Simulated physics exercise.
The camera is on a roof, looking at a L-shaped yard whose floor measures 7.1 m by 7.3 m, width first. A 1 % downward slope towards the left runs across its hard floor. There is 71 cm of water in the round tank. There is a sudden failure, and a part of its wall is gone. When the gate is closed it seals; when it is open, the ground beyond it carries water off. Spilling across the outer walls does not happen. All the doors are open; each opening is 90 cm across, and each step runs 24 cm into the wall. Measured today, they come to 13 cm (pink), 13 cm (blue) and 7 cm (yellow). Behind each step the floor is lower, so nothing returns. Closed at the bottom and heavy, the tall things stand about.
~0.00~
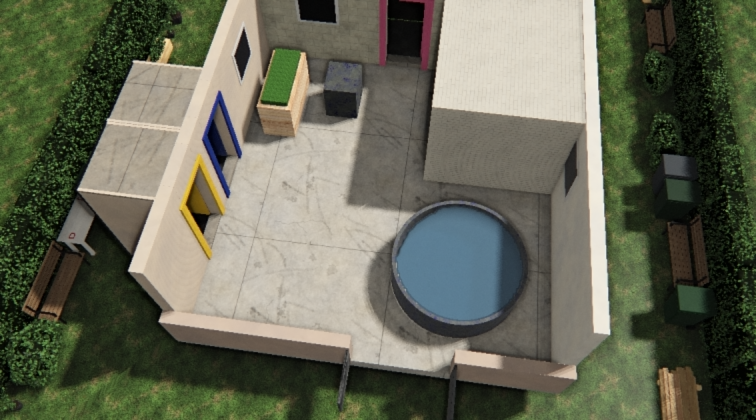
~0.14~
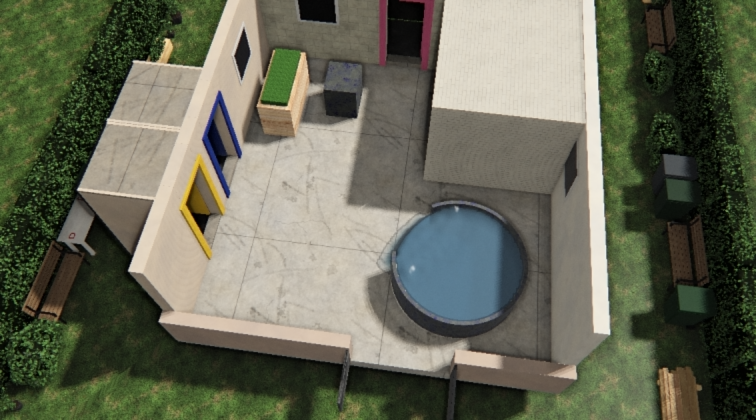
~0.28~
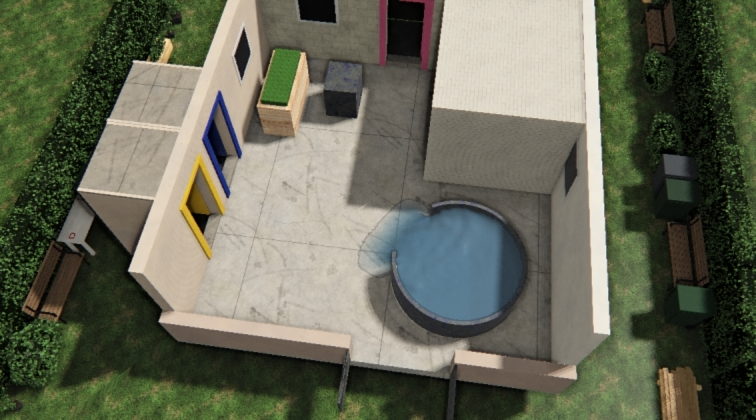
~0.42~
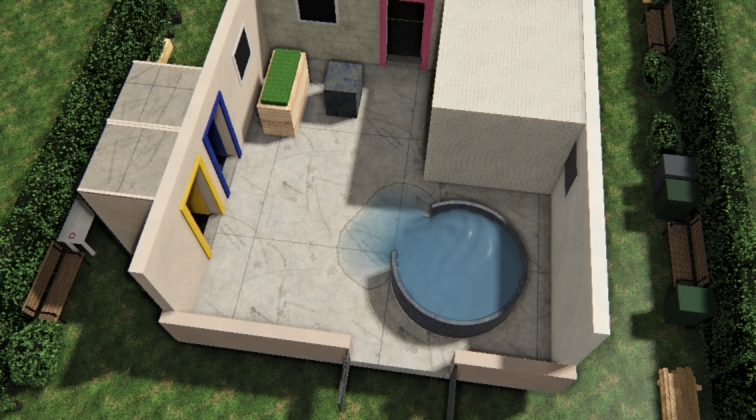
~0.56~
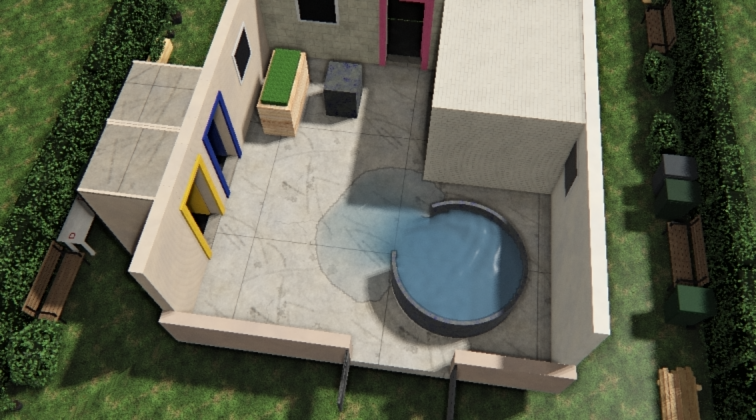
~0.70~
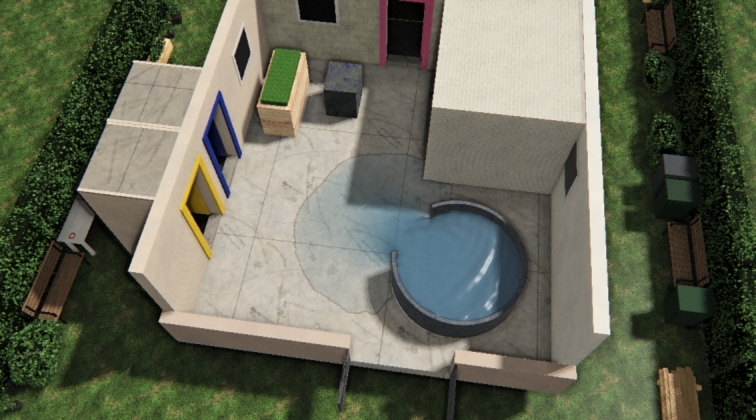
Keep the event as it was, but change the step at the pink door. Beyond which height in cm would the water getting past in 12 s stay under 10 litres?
I would say 13.5 cm.
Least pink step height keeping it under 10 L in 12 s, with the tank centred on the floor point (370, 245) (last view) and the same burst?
13.0 cm or thereabouts.
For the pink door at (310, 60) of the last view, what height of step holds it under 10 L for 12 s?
It needs roughly 19 cm.
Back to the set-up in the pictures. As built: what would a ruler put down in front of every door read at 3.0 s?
Depth at pink 13 cm, at blue 27 cm, at yellow 20 cm.
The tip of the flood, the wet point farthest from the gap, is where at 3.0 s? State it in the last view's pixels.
The farthest wet point is roughly at (270, 56) in the last view.
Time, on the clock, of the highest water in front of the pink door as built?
I'd say near 7.0 seconds.
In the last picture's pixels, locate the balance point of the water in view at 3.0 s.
Roughly (369, 210).
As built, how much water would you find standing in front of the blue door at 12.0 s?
It stands about 12.0 centimetres deep.
After 1.4 s water covers 50 % of the floor, deepest (36 cm) near (403, 237); it has not reached the pink door.
After 3.0 s water covers 70 % of the floor, deepest (34 cm) near (270, 56); 13 cm at the pink door, 1 litre in over its 13 cm step.
After 12.0 s water covers 95 % of the floor, deepest (14 cm) near (197, 301); 7 cm at the pink door, 11 litres in over its 13 cm step.
At the pink door as built, the water arrived by 2.6 s and peaked near 15 cm at 7.0 s.
Run again over the same 12 s with other heights there, 35 litres in over 10.5 cm, 5 litres over 14.5 cm. The limit of 10 litres is kept from about 13.5 cm up.
